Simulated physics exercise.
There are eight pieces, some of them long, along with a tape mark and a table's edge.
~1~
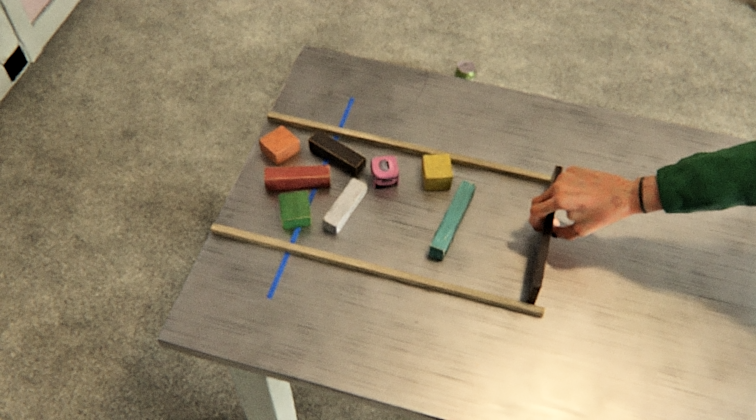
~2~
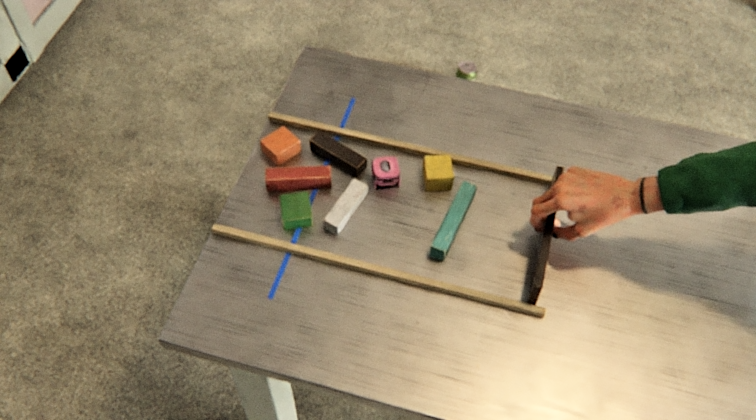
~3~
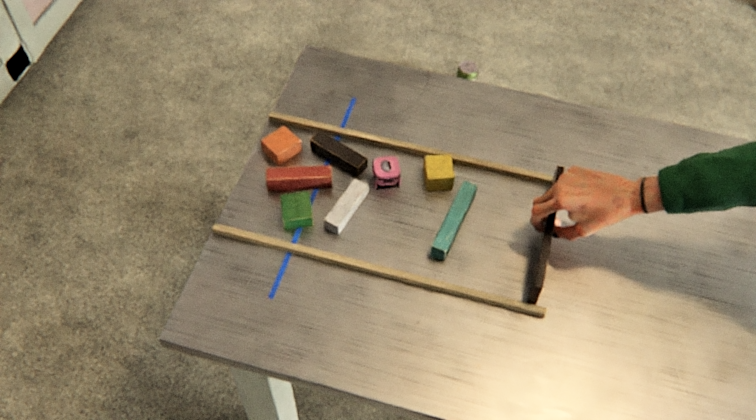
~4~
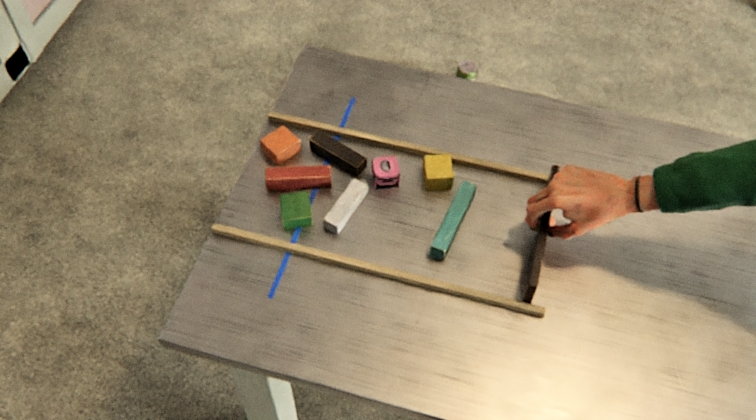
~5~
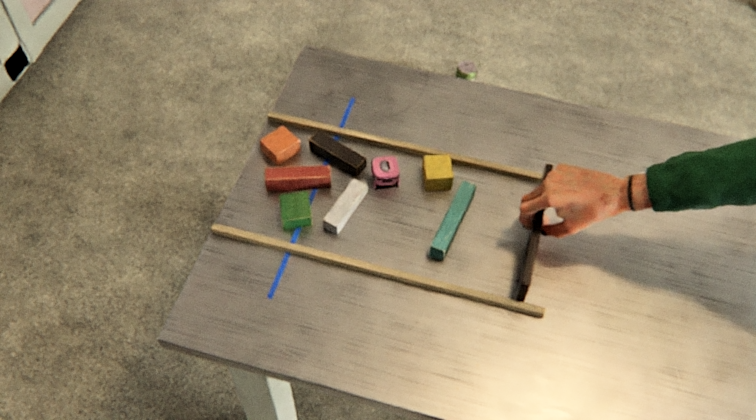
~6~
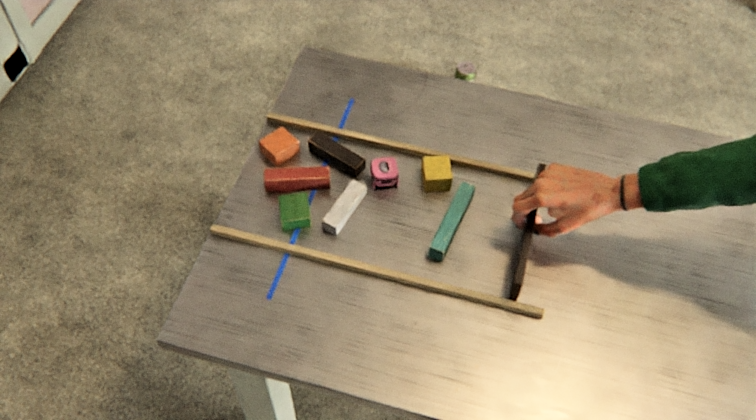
A hand holds a dark board, then slides it slightly left toward scattered colored blocks.
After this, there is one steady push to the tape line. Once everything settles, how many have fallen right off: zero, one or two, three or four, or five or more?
By then, zero have fallen off.
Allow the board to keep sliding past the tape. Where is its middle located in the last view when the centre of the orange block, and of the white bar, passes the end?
The middle sits near (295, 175) for the first and near (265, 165) for the other.
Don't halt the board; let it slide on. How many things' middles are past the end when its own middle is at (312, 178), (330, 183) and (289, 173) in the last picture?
The numbers are 0, 0 and 3.
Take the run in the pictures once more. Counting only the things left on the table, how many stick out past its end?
Tally: 3.
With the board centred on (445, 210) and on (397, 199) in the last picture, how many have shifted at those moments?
I count 2 first and 3 after.
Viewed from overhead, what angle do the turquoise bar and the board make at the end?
Roughly 0° out of line.
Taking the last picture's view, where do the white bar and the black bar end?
First object: (285, 198); second object: (274, 134).
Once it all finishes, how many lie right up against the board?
It is in contact with 2.
Early on, none off yet; orange block at rest near (279, 146); red bar at rest near (297, 179); green block at rest near (295, 211).
A while later, none off yet; orange block moving near (275, 148); red bar travelled a little near (276, 177); green block travelled a little near (285, 208).
Finally, the number that fall off is zero.
